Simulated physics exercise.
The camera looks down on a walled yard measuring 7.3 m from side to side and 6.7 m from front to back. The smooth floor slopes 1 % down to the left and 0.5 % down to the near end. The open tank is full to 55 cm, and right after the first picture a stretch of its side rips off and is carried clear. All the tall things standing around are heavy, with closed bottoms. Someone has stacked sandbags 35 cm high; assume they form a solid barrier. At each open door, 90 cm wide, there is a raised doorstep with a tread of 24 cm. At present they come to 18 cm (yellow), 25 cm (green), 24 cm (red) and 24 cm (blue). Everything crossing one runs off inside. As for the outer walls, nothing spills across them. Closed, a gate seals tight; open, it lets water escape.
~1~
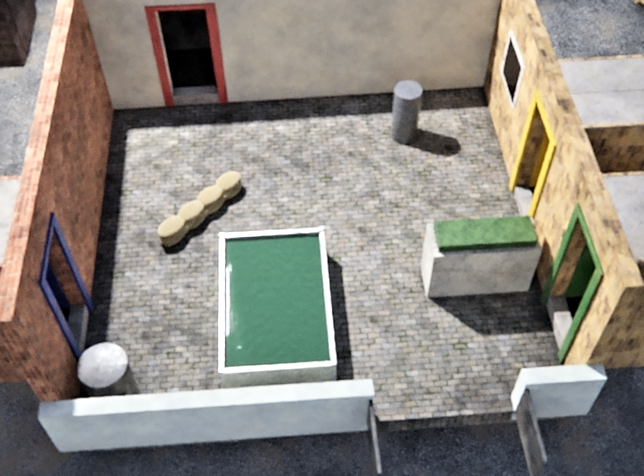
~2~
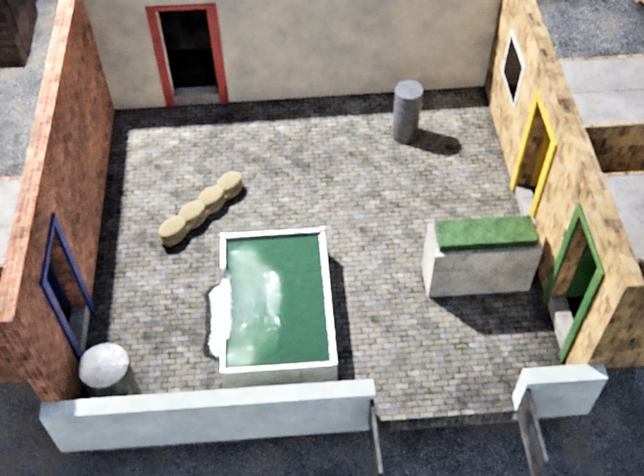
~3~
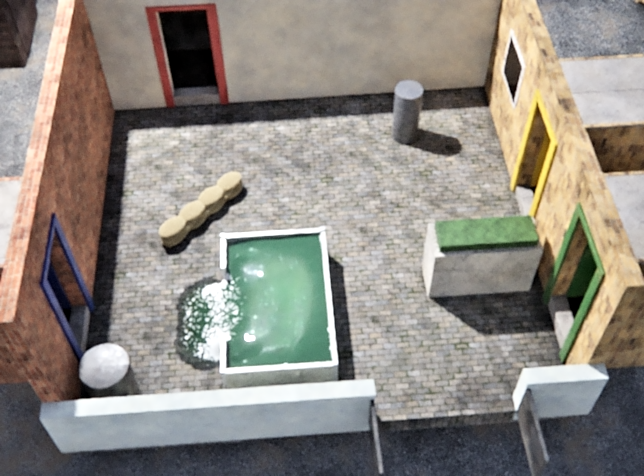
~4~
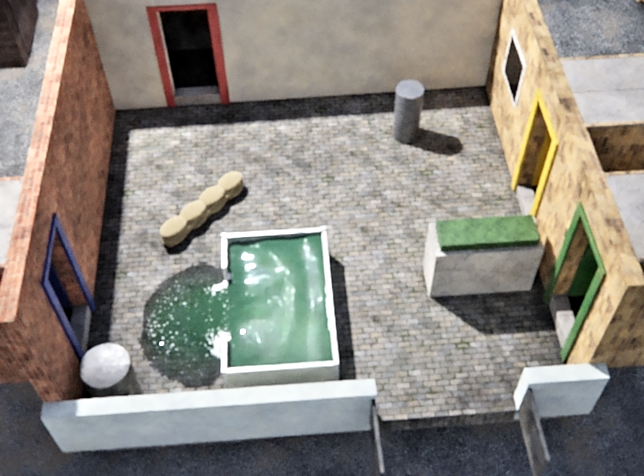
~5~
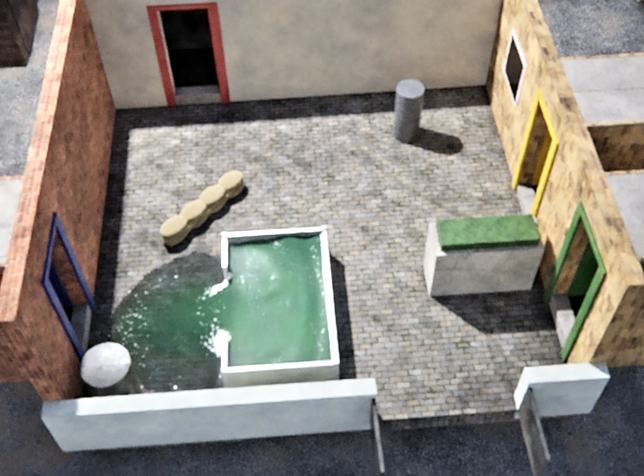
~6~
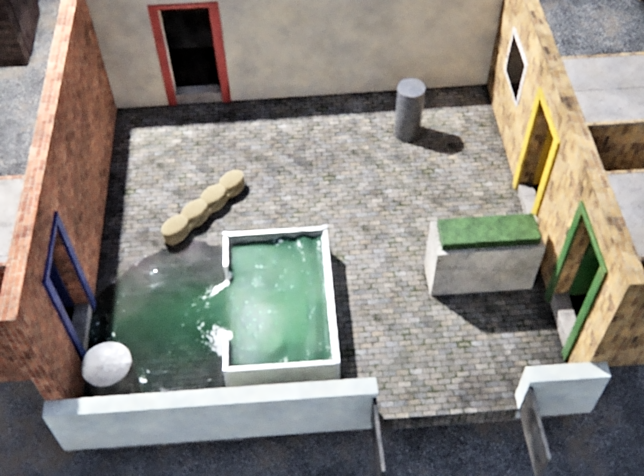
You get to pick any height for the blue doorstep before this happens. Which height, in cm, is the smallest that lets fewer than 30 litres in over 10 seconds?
The smallest is roughly 27 cm.
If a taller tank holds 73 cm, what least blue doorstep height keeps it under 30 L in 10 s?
Then a height close to 37 cm.
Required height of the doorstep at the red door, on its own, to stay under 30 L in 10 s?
At the red door it takes roughly 7.5 centimetres.
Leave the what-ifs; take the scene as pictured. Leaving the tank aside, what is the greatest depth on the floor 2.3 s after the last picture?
Max depth: Near 30 cm.
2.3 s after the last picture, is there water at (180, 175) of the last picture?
At that moment it's submerged.
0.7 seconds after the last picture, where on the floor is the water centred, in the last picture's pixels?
Near (226, 321).
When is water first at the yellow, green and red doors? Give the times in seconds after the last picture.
Yellow not in the 10 s, green 5.5 s, red 2.6 s.
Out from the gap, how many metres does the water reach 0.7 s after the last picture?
Close to 3.0 metres, I'd say.
Then, 0.7 s after the last picture water covers 15 % of the floor, deepest (37 cm) near (88, 361); 35 cm at the blue door, 15 litres in over its 24 cm doorstep.
Then, 2.3 s after the last picture water covers 30 % of the floor, deepest (30 cm) near (80, 427); 24 cm at the blue door, 55 litres in over its 24 cm doorstep.
Then, 9.3 s after the last picture water covers 80 % of the floor, deepest (10 cm) near (92, 331); 10 cm at the blue door, 57 litres in over its 24 cm doorstep.
At the blue door as built, the water peaked near 36 cm, 0.9 s after the last picture.
With a doorstep of 22.5 cm, 74 litres would have come in within the 10 s; with 30 cm, 14 litres. So under 30 litres takes about 27 cm.
